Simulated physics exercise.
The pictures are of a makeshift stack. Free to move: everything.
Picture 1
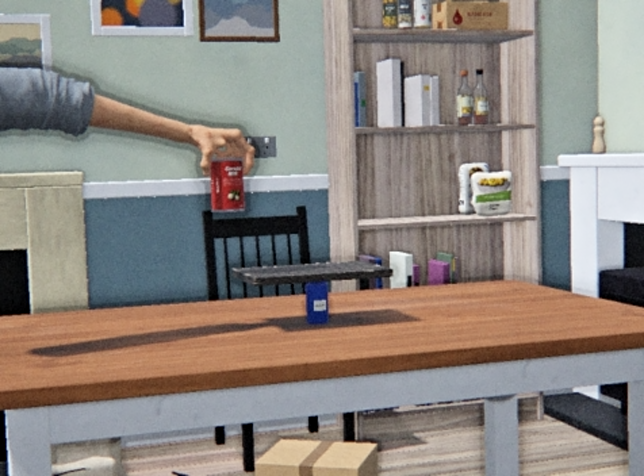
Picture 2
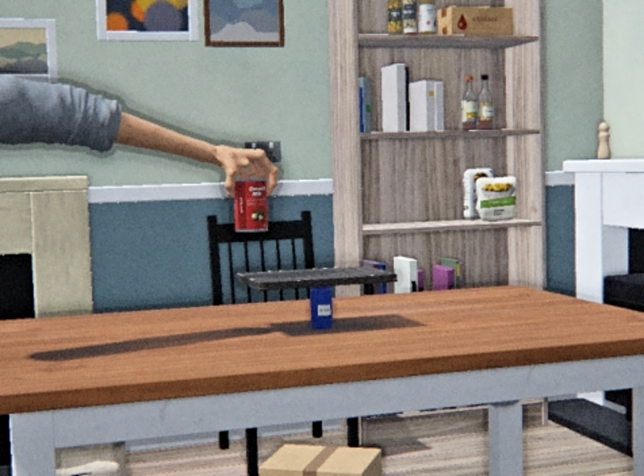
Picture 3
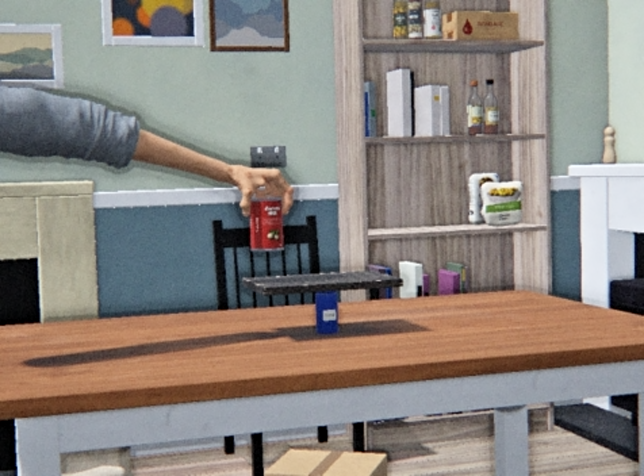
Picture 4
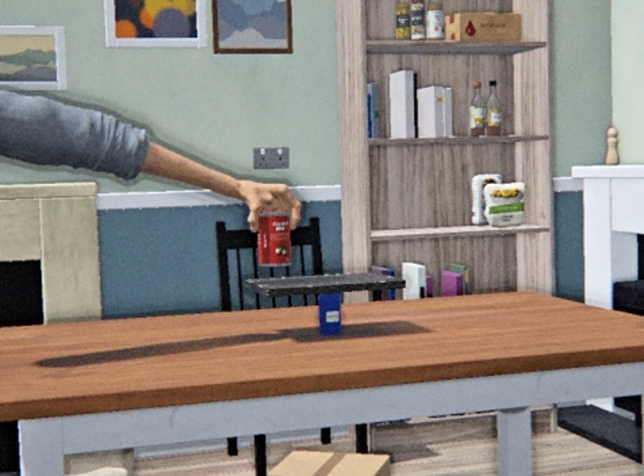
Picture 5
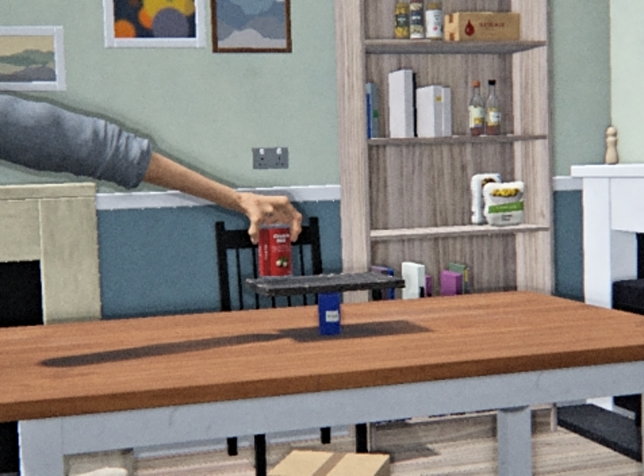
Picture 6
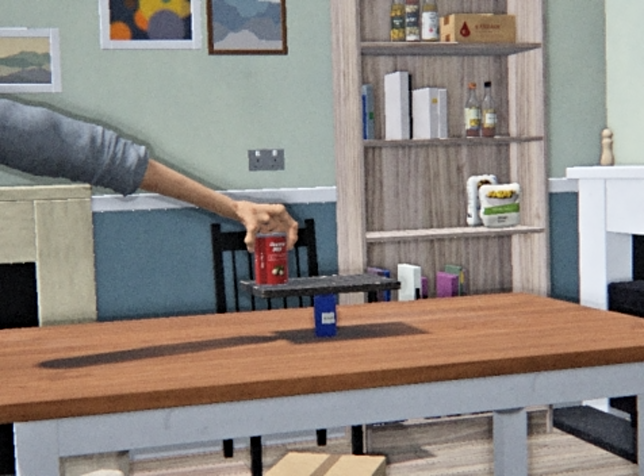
A hand lowers a red tin onto the left side of a balanced black board.
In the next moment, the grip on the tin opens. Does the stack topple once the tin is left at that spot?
Unstable.
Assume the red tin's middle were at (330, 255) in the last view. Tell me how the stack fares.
Then it holds.
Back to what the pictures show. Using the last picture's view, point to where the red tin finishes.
The object finishes somewhere near (208, 332).
Then, 0.40 s past the last view, red tin now fallen; black board rocked 46° from its first pose.
Then, 0.60 s past the last view, black board rocked 32° from its first pose.
Finally, fallen, red tin; moved from the start, black board; blue shaker still in place. Final places as the last picture's camera would see them, red tin near (209, 332). The stack loses its balance.
